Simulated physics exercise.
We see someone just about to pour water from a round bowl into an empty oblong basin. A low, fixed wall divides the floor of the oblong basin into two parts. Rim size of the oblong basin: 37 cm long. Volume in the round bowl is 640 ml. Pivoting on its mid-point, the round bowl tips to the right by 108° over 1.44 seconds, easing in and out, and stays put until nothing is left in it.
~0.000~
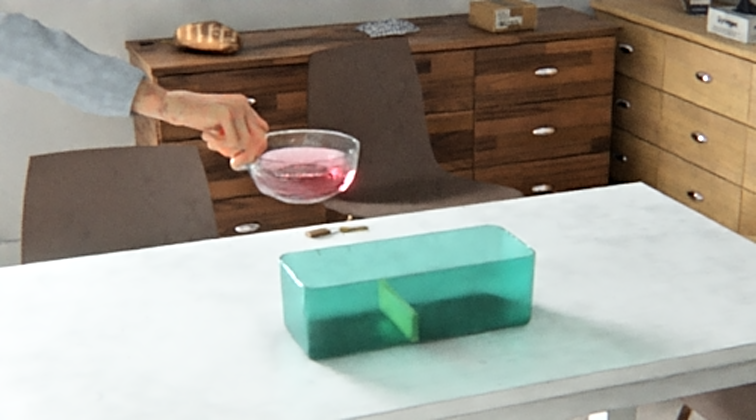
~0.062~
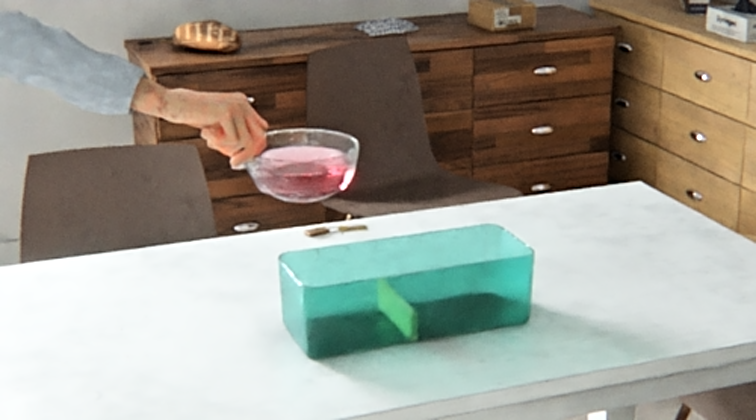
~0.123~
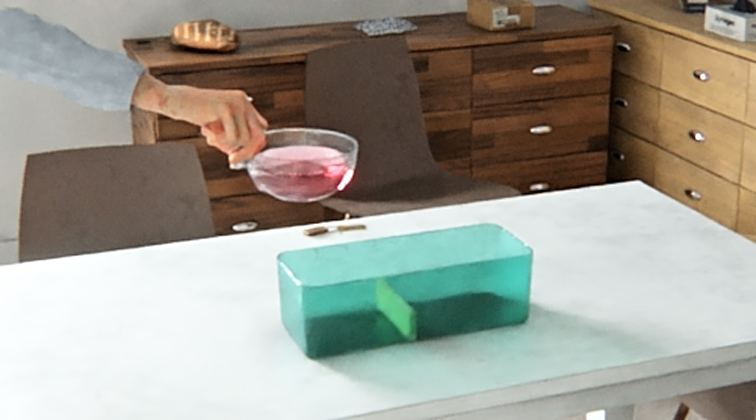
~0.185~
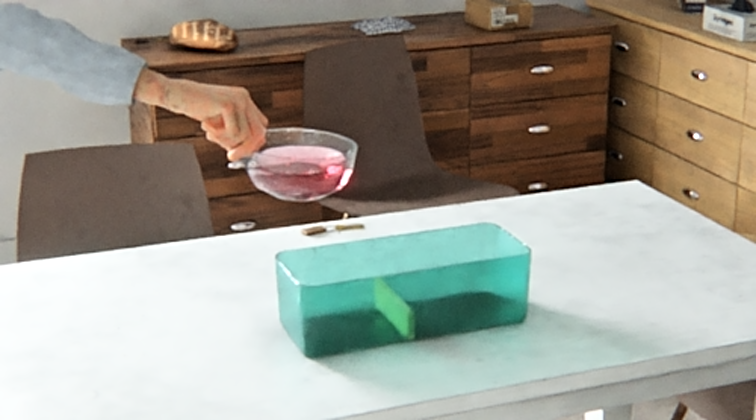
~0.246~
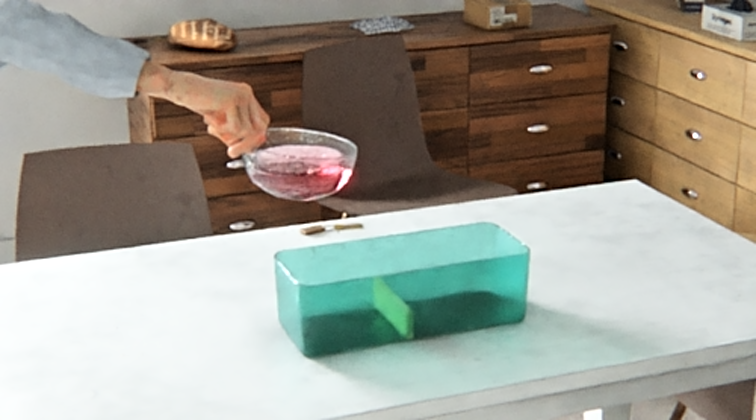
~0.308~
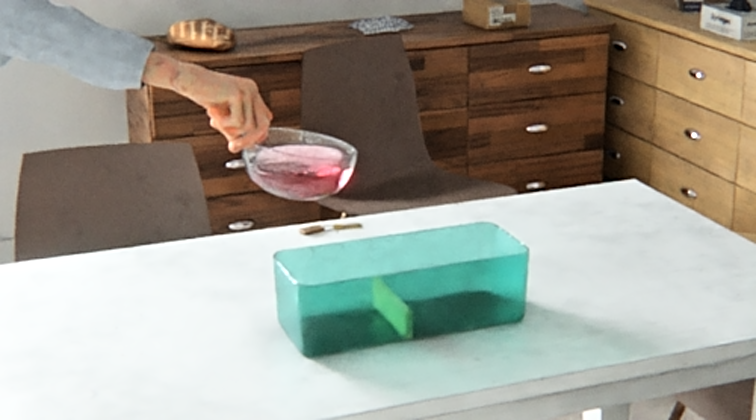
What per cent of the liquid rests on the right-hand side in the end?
51 percent.
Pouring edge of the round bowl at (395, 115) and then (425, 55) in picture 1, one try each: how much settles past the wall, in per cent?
90 per cent first, 95 per cent second.
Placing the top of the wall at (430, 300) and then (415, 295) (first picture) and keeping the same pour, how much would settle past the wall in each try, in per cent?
Roughly 5 per cent, then 10 per cent.
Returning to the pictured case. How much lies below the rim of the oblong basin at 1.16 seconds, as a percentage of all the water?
About 90 per cent.
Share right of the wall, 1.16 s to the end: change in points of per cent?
It ends up higher by roughly 1.
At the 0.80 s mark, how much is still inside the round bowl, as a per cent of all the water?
Close to 50 percent of the liquid remains at that time.
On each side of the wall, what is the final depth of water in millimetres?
Around 14 mm deep on the left, around 12 mm deep on the right.
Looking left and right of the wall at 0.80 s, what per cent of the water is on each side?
I'd say about 5 left and about 10 right.
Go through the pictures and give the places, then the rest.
In the first picture, tilt 0°; pouring edge (356, 141); surface from (250, 167) to (351, 155); the oblong basin's rim runs from (291, 273) to (518, 240); the wall's top is at (398, 299).
In the second picture, tilt 0°; pouring edge (355, 141); surface from (249, 166) to (351, 155).
In the third picture, tilt 2°; pouring edge (354, 142); surface from (248, 165) to (349, 155).
In the fourth picture, tilt 4°; pouring edge (353, 143); surface from (247, 165) to (348, 155).
In the fifth picture, tilt 8°; pouring edge (353, 146); surface from (247, 164) to (348, 154).
In the sixth picture, tilt 12°; pouring edge (353, 150); surface from (247, 164) to (348, 153).
By 0.80 s the tilt is 63° and 51 per cent is still to pour, 5 is left of the wall and 10 right of it.
By 1.16 s the tilt is 98° and 3 per cent is still to pour, 40 is left of the wall and 50 right of it.
By 1.53 s the tilt is 108° and 0 per cent is still to pour, 49 is left of the wall and 51 right of it.
By 1.94 s the tilt is 108° and 0 per cent is still to pour, 49 is left of the wall and 51 right of it.
At rest 49 per cent lies left of the wall, 51 right of it and 0 outside.
